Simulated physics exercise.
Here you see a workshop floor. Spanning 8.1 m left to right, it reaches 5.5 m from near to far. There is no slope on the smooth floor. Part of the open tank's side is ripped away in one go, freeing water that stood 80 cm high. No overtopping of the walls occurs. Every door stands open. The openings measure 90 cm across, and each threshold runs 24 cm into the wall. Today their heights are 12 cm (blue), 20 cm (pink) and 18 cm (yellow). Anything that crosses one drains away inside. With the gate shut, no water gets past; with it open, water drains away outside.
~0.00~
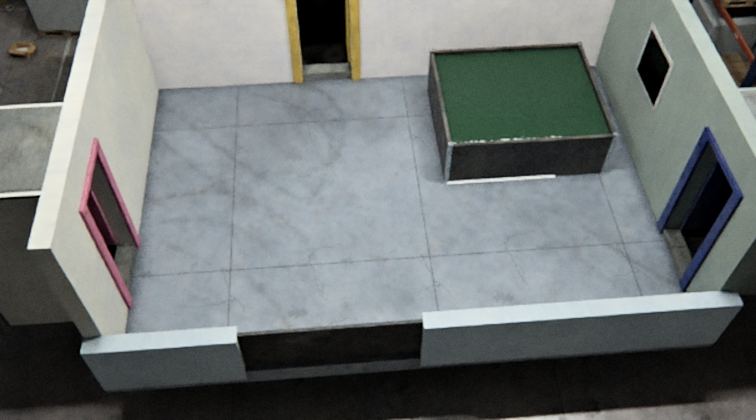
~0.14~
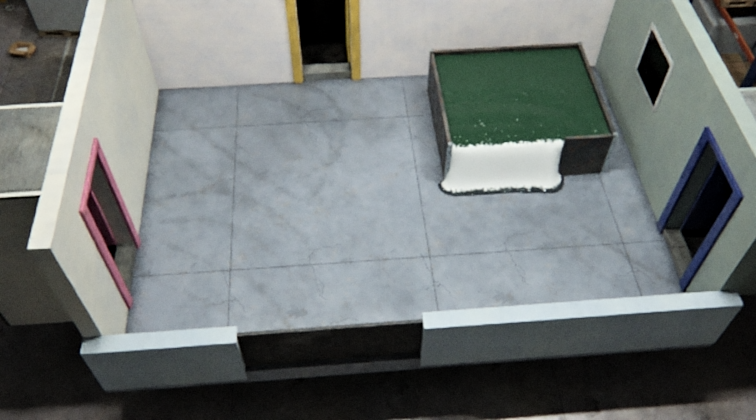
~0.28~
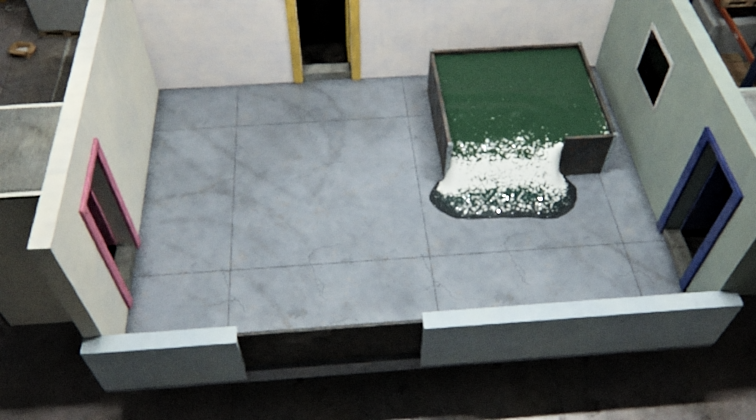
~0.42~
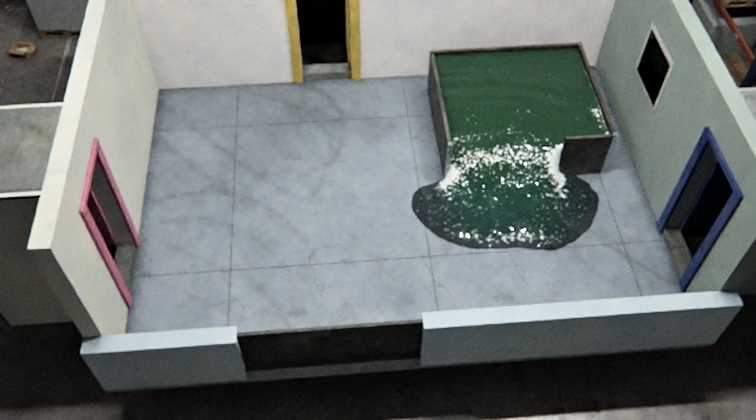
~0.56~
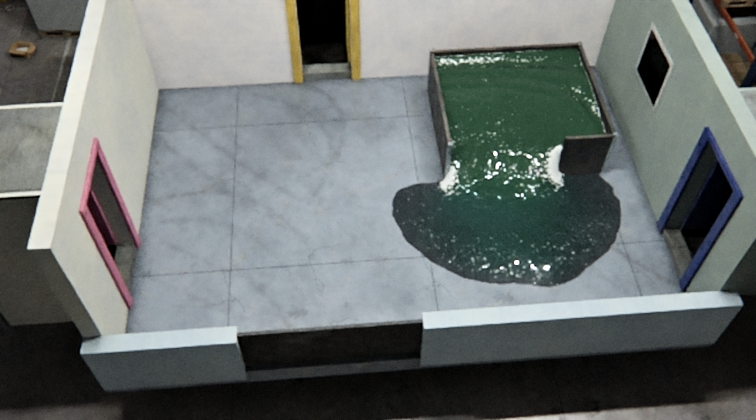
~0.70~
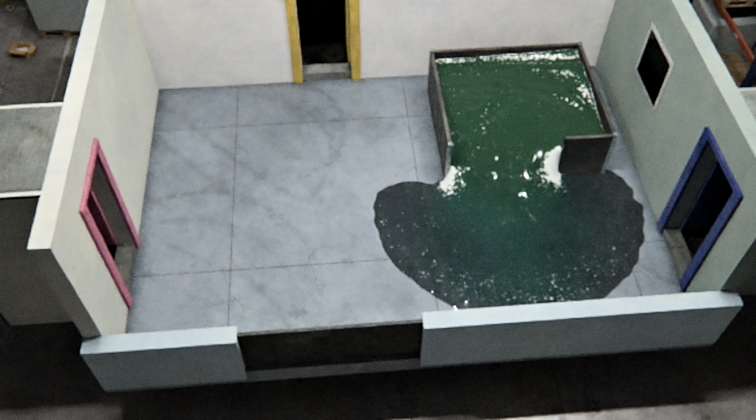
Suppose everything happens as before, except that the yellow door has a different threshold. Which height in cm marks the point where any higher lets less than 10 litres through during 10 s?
That point lies near 15 cm.
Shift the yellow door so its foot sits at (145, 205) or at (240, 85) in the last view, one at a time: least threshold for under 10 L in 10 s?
Around 11.0 and 14.5 cm respectively.
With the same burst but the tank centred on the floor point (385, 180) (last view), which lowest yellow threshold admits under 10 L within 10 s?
Then about 10.0 centimetres at the least.
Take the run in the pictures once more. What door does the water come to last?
Answer: Yellow door.
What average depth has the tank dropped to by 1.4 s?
The mean depth is roughly 49 cm.
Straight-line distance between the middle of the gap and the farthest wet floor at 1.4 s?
Reach: Approx. 3.8 m.
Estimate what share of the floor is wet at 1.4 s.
Roughly 30 percent of the floor.
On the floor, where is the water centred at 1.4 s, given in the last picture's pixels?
Look at about (512, 176) in the last view.
After 1.4 s water covers 30 % of the floor, deepest (49 cm) near (509, 324); it has not reached the yellow door.
After 3.0 s water covers 50 % of the floor, deepest (44 cm) near (122, 365); it has not reached the yellow door.
After 10.0 s water covers 100 % of the floor, deepest (18 cm) near (377, 80); 15 cm at the yellow door, 2 litres in over its 18 cm threshold.
At the yellow door as built, the water arrived by 5.9 s and peaked near 16 cm at 9.0 s.
With a threshold of 13 cm, 20 litres would have come in within the 10 s; with 17.5 cm, 3 litres. So under 10 litres takes about 15 cm.
